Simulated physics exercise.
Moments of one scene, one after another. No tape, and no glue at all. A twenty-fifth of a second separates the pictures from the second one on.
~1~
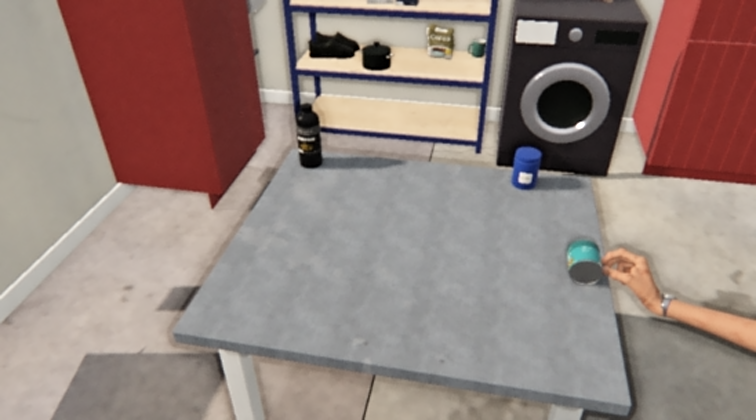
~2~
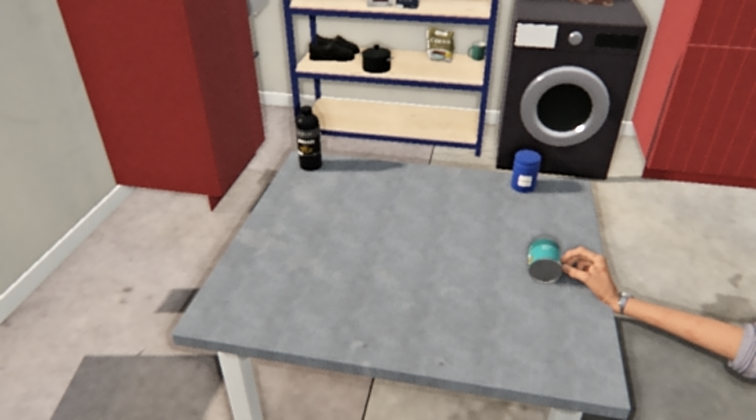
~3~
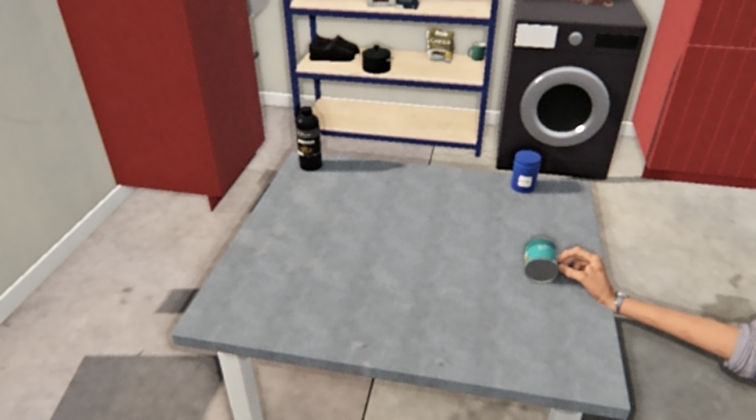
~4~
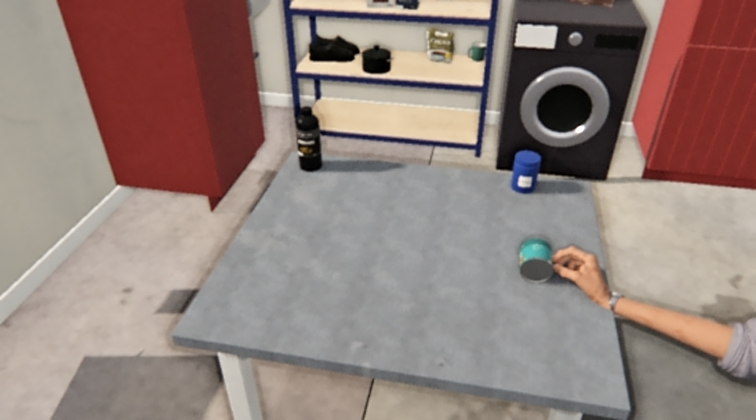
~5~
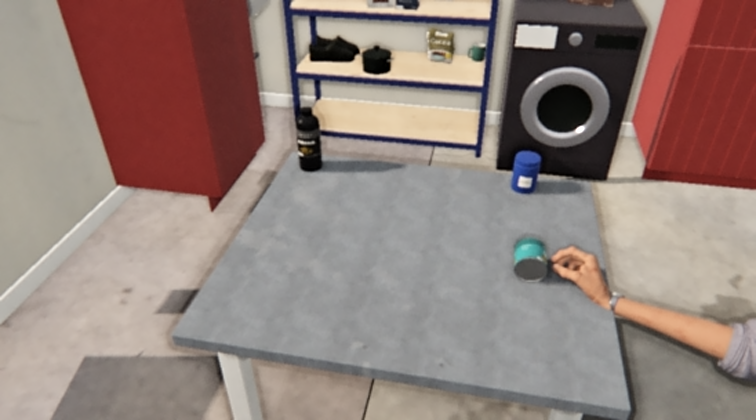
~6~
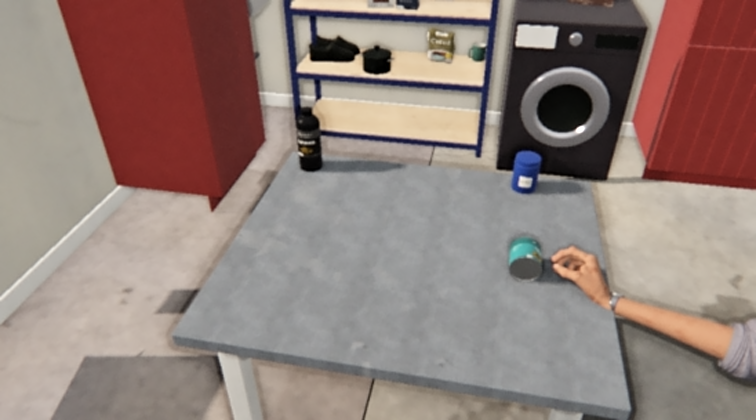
A hand reached in from the right and moved a turquoise tin leftward across a gray table, then stayed back while the tin slid slightly farther left, with a black bottle and blue container standing still.
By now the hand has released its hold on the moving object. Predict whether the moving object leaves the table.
Okay, so it fails to leave the table.
Then, 0.10 s later than the last frame, turquoise tin moved about its own width near (514, 258).
Then, 0.20 s later than the last frame, turquoise tin moved about its own width near (504, 256).
Then, 0.30 s later than the last frame, turquoise tin moved about its own width near (497, 255).
Then, 0.50 s later than the last frame, turquoise tin moved about its own width near (488, 254).
When it is over, moved from the start, turquoise tin. End places, in pixels of the last picture, turquoise tin near (488, 254).
